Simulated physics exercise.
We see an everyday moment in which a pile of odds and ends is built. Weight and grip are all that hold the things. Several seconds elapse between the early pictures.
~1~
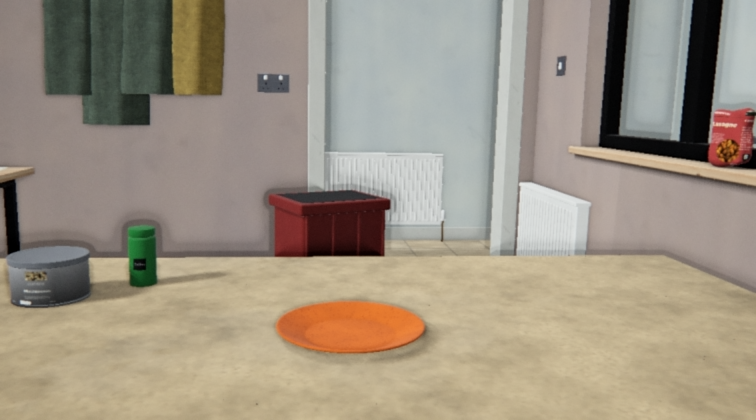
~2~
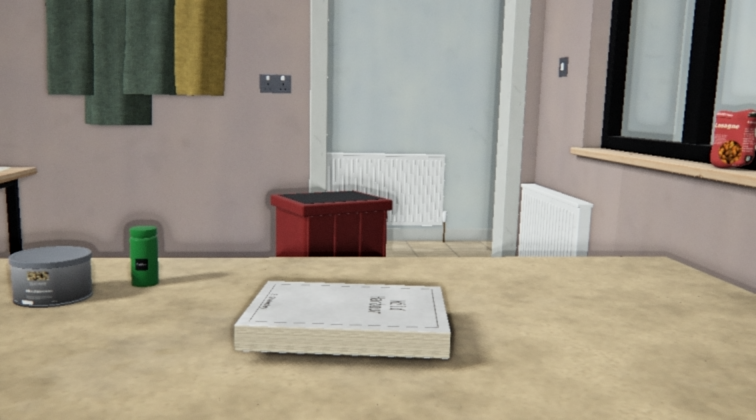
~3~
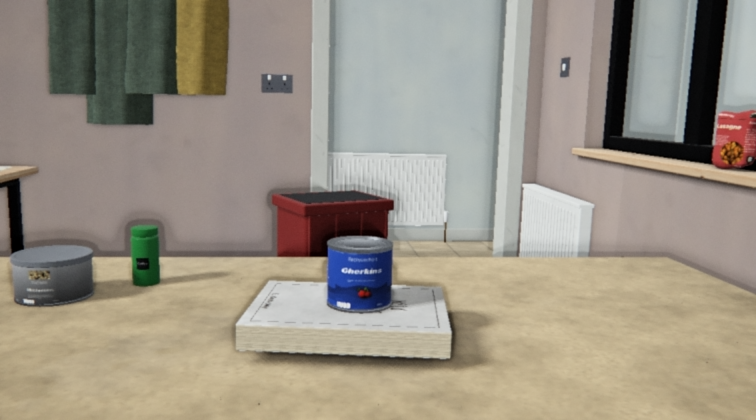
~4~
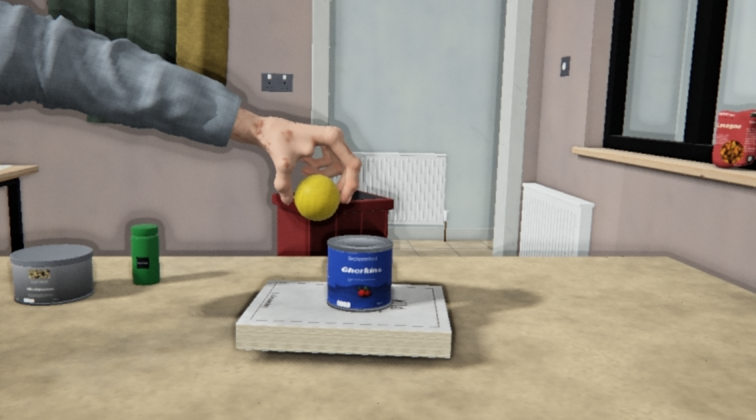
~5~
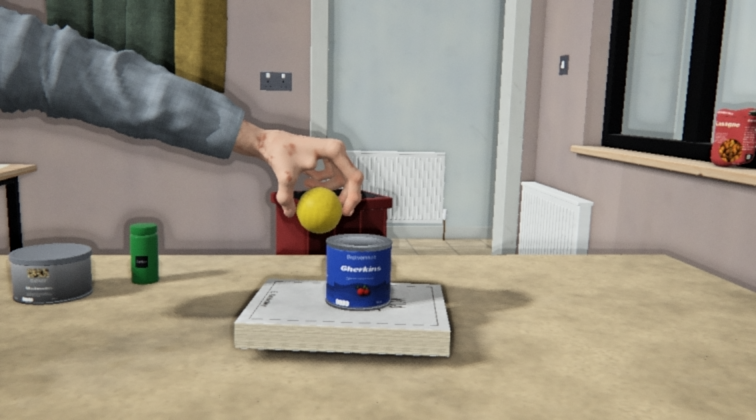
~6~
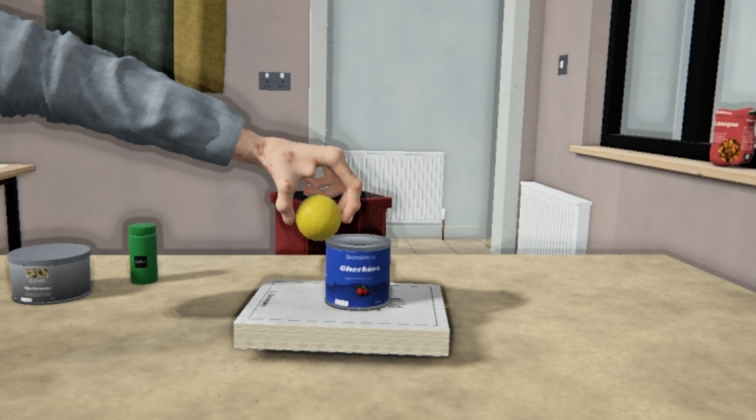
Person building a pile, white book over orange plate, then blue tin, then lowering a yellow lemon to its left rim.
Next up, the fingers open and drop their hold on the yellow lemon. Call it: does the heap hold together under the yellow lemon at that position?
It falls apart.
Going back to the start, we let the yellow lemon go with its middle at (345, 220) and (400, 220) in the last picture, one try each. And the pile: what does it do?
On the first release the pile stays intact, while on the second it caves in.
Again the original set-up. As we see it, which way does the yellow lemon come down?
Pretty clearly in the leftward direction.
Then, 0.30 s past the last view, yellow lemon now fallen.
Then, 0.40 s past the last view, things are still on the move.
Finally, fallen, yellow lemon; the other 5 still in place. Final places as the last picture's camera would see them, yellow lemon near (282, 281). The pile loses its balance.
